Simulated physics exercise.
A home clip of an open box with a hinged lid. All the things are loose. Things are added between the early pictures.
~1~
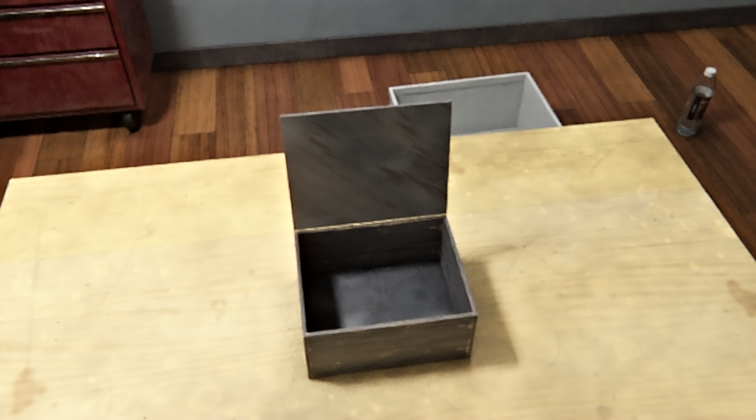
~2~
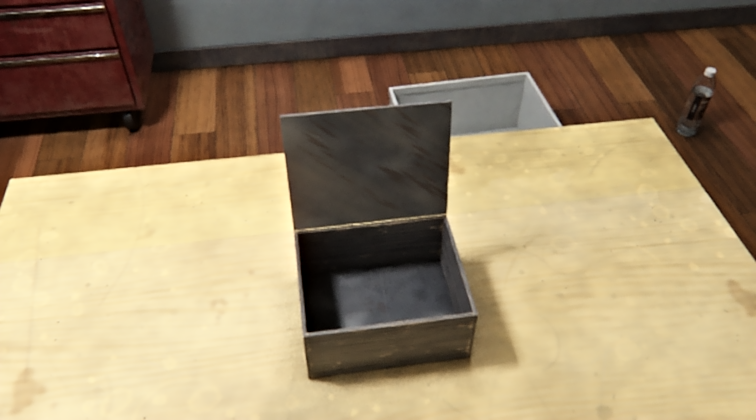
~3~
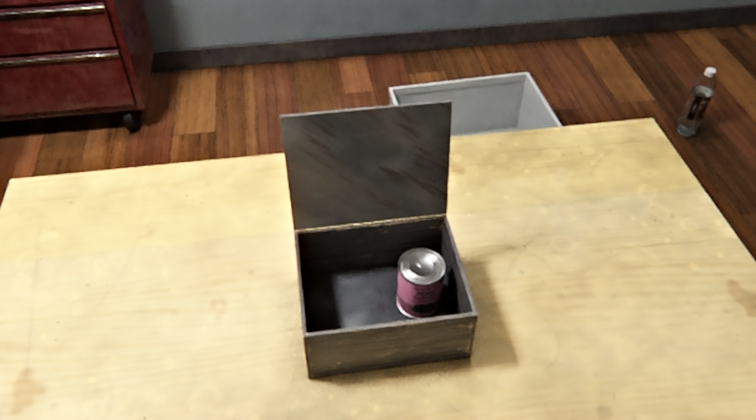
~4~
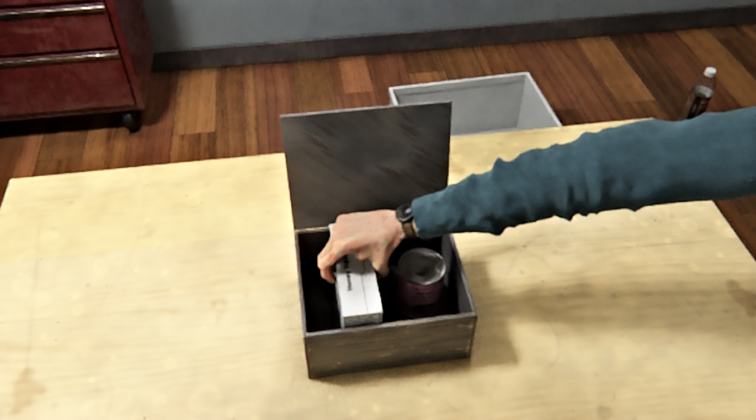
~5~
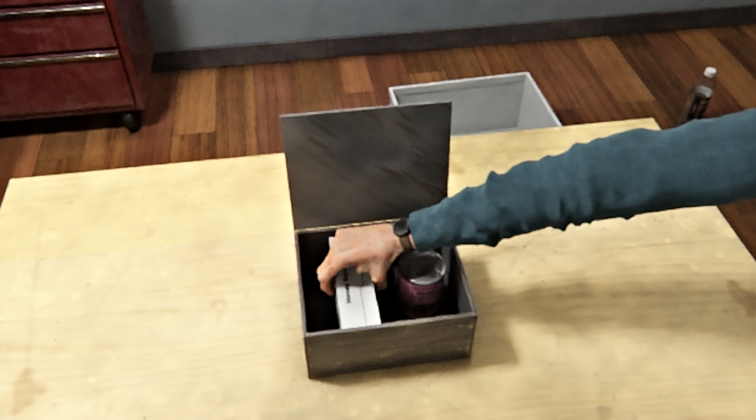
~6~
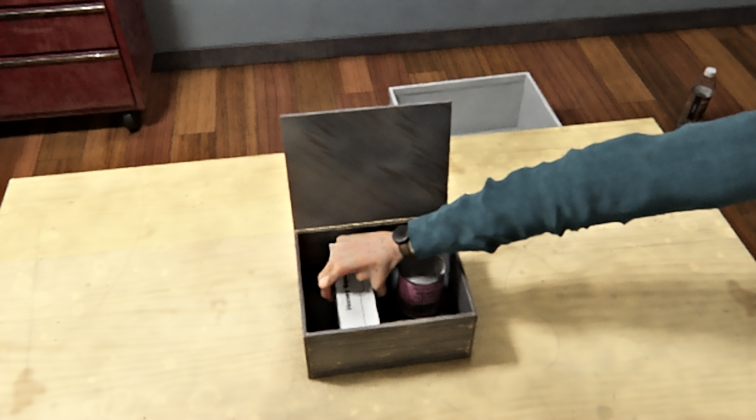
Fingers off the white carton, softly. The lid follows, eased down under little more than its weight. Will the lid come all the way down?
It closes.
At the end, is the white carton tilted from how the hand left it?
It stays as placed.
Then, 1.10 s on from there, lid starting down.
Then, 1.60 s on from there, lid 59° above the rim.
Then, 1.90 s on from there, lid 35° above the rim.
Then, 2.20 s on from there, lid 7° above the rim.
In the end, lid shut; both unmoved. At the end, from the last picture's camera, white carton near (354, 301).
